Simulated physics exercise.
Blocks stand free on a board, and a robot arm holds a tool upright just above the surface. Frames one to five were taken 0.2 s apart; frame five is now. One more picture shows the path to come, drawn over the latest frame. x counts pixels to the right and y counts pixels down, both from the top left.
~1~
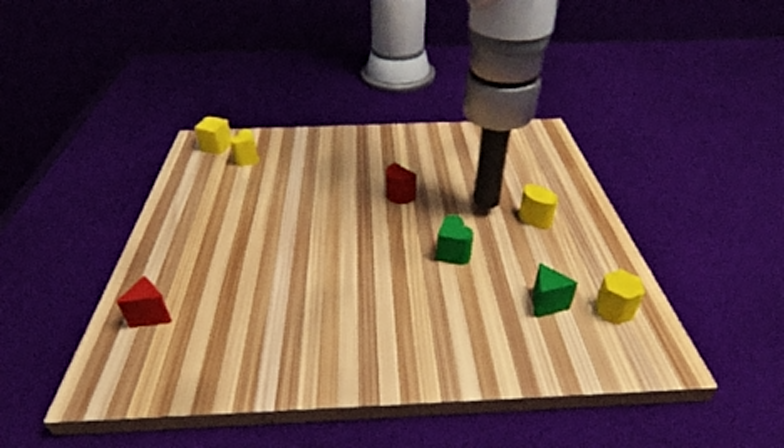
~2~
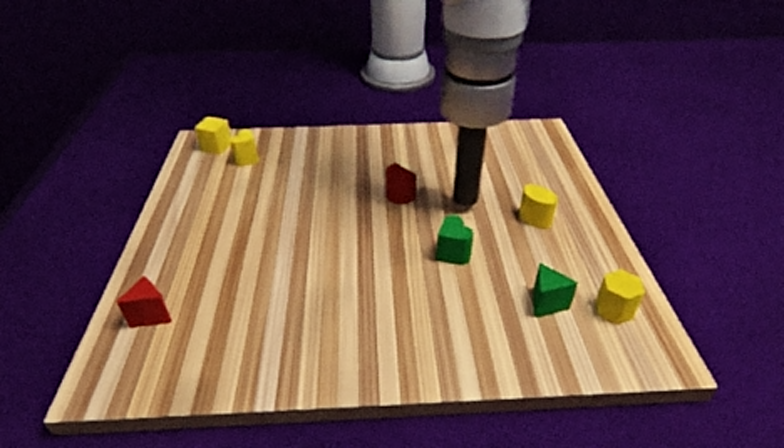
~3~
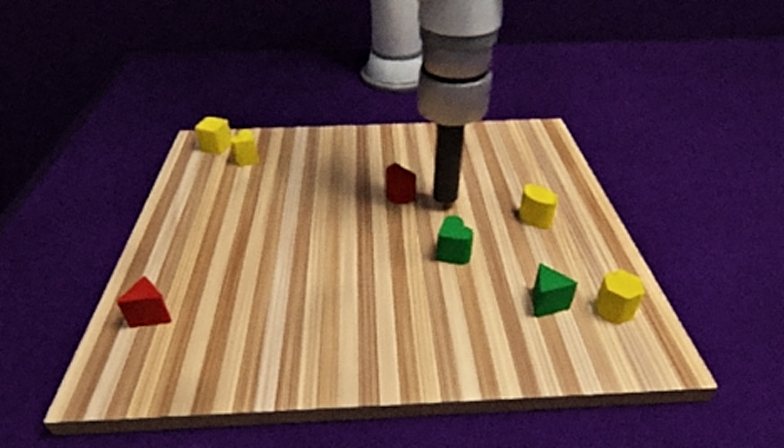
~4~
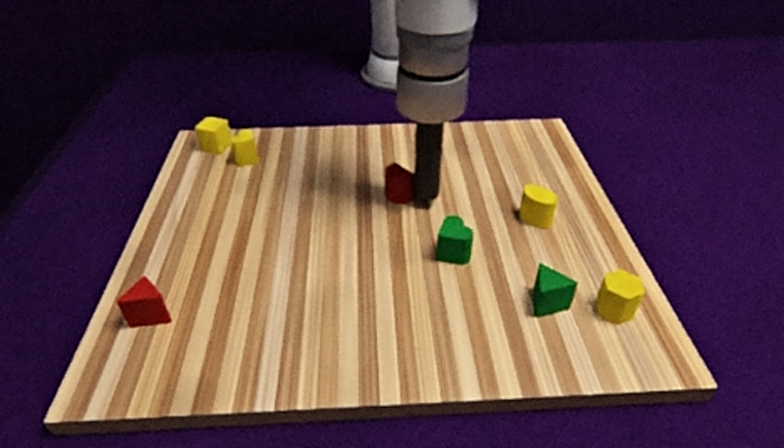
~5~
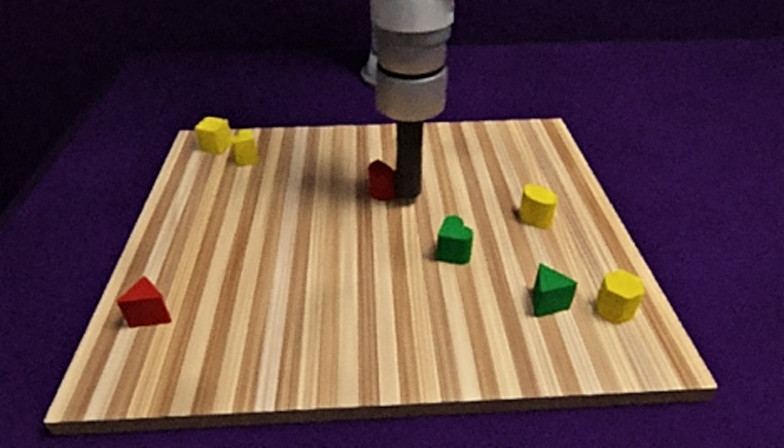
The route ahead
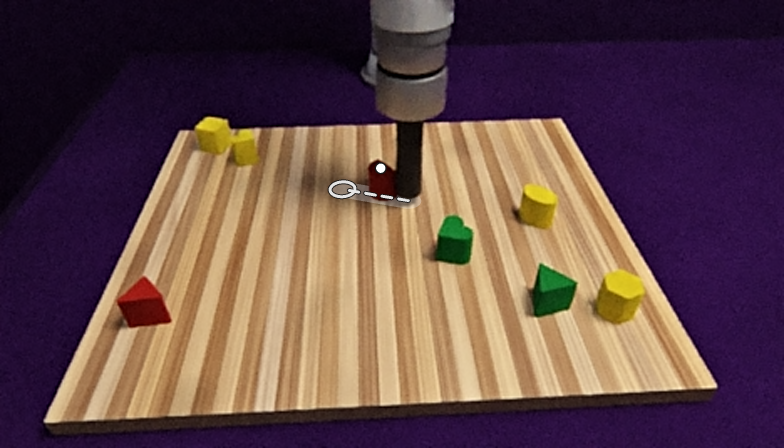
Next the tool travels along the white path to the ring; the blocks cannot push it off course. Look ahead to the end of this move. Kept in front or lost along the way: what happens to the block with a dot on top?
My guess is it keeps its place ahead of the tool.
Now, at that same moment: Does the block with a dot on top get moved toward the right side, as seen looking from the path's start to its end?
It seems so.
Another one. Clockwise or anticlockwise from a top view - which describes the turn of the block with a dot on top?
The block with a dot on top rotates clockwise.
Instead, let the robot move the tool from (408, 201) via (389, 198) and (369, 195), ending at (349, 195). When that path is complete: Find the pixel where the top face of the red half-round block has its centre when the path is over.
I think it will end close to (337, 157).
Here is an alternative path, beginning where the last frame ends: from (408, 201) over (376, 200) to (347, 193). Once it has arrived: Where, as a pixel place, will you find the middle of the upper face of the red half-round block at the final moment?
Located at (341, 156).
The line goes straight from (408, 201) to (343, 189); the dot is on the red half-round block.
The first path, step by step. Halfway along, tool (374, 186); red half-round block (349, 161), turned 15° clockwise.
At the end, tool (342, 180); red half-round block (327, 154), turned 65° clockwise.
